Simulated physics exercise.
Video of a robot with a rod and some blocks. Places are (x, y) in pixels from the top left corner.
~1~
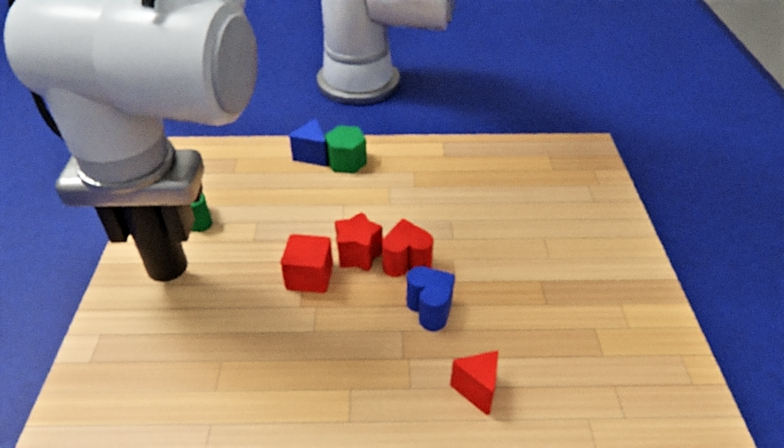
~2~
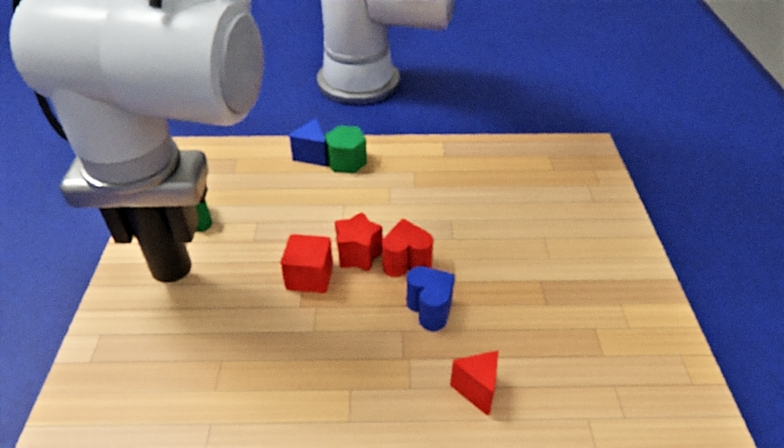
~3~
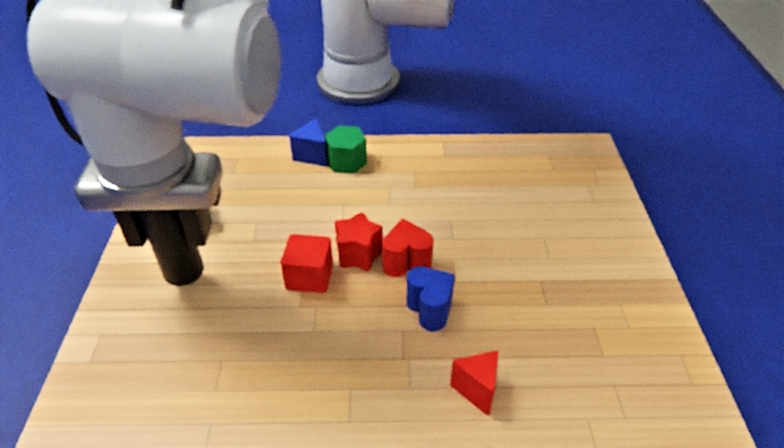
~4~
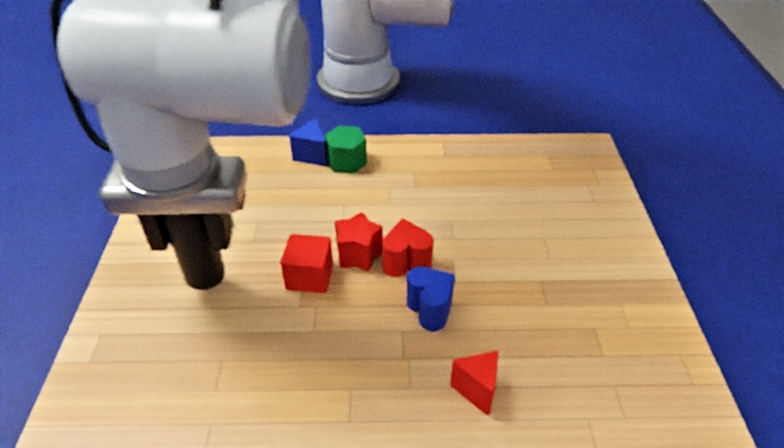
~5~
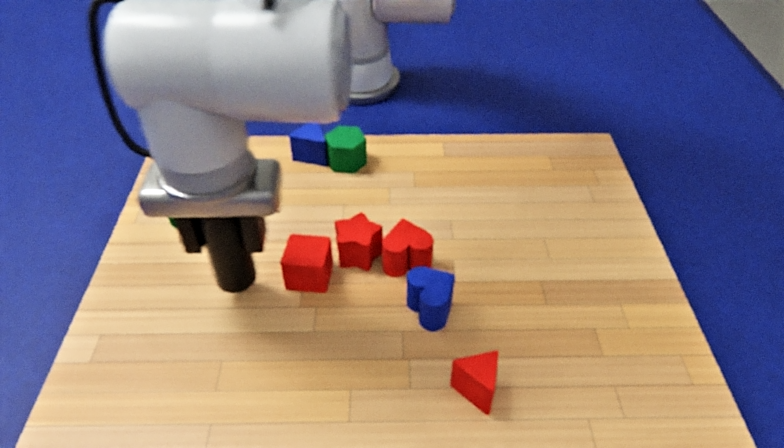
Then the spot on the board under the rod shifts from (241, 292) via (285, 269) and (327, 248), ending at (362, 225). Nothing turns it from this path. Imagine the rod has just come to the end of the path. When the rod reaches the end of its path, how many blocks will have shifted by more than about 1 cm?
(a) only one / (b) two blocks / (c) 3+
Answer: C.
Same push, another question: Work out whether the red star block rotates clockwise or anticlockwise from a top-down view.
If we look at it from overhead, the red star block pivots counter-clockwise.
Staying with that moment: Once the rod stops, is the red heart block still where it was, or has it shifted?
It travels a centimetre or more.
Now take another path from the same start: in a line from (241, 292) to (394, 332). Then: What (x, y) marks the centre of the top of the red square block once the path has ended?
Somewhere near (328, 251).
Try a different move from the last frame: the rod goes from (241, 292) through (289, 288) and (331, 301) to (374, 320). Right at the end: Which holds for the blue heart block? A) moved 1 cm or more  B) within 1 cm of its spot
Answer: B.
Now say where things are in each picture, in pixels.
The first frame shows rod tip at (168, 267); block tops, red square block at (306, 250); red star block at (357, 229); red heart block at (407, 236).
The second frame shows rod at (172, 269); blocks unchanged.
The third frame shows rod at (184, 271); blocks unchanged.
The fourth frame shows rod at (205, 275); blocks unchanged.
The fifth frame shows rod at (237, 278); red square block at (306, 250); red star block at (357, 229); red heart block at (407, 236).
The first path, step by step. One third of the way, rod at (283, 255); red square block at (323, 246); red star block at (366, 227), turned 15° anticlockwise.
Two thirds of the way, rod at (326, 234); red square block at (354, 241), turned 35° clockwise; red star block at (392, 225), turned 35° anticlockwise; red heart block at (438, 233).
At the end, rod at (362, 212); red square block at (355, 241), turned 40° clockwise; red star block at (392, 225), turned 35° anticlockwise; red heart block at (438, 233).
